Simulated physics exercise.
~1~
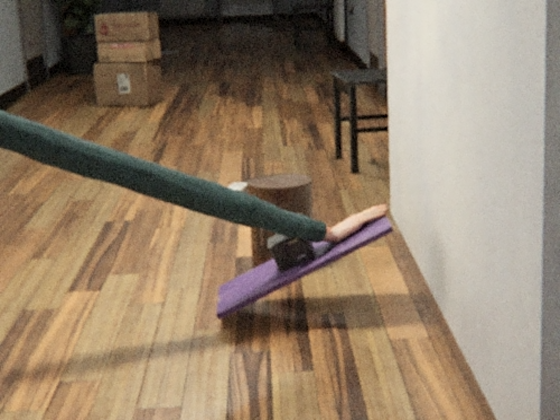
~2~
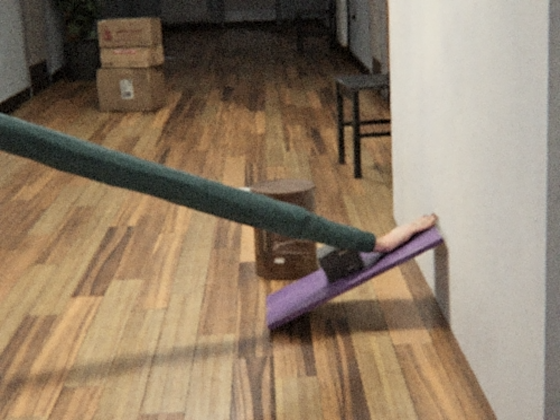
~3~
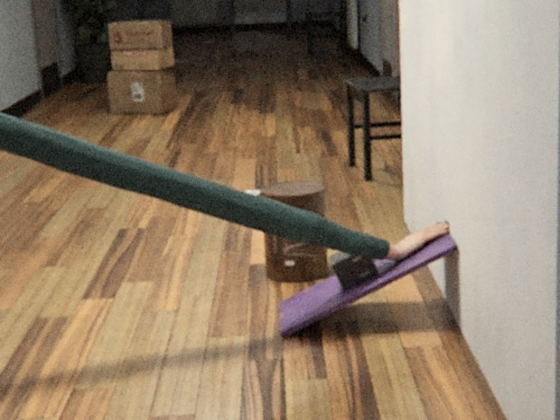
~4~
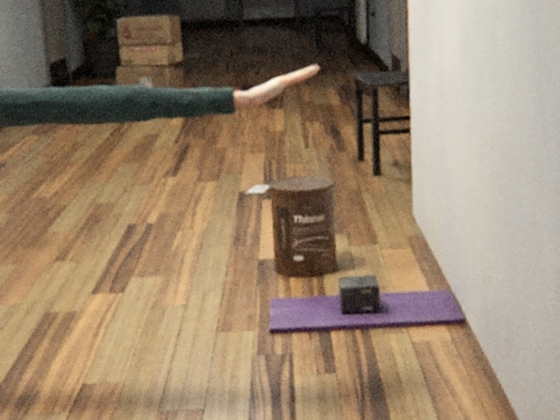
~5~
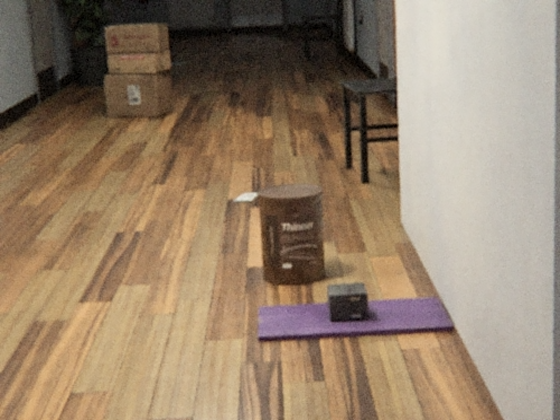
At the start, a hand at the end of a green-sleeved arm holds a purple board tilted above a wooden floor, with a small dark block on it and a brown pail behind. The arm carries the board to the right until its raised end meets the white wall, its lower end toward the left. The hand stays on the leaning board for a moment. Then it lets go and draws back, and the board slides down the wall and drops flat. At the end, the arm is gone, the board lies on the floor with the block still on top, and the pail stands where it was.
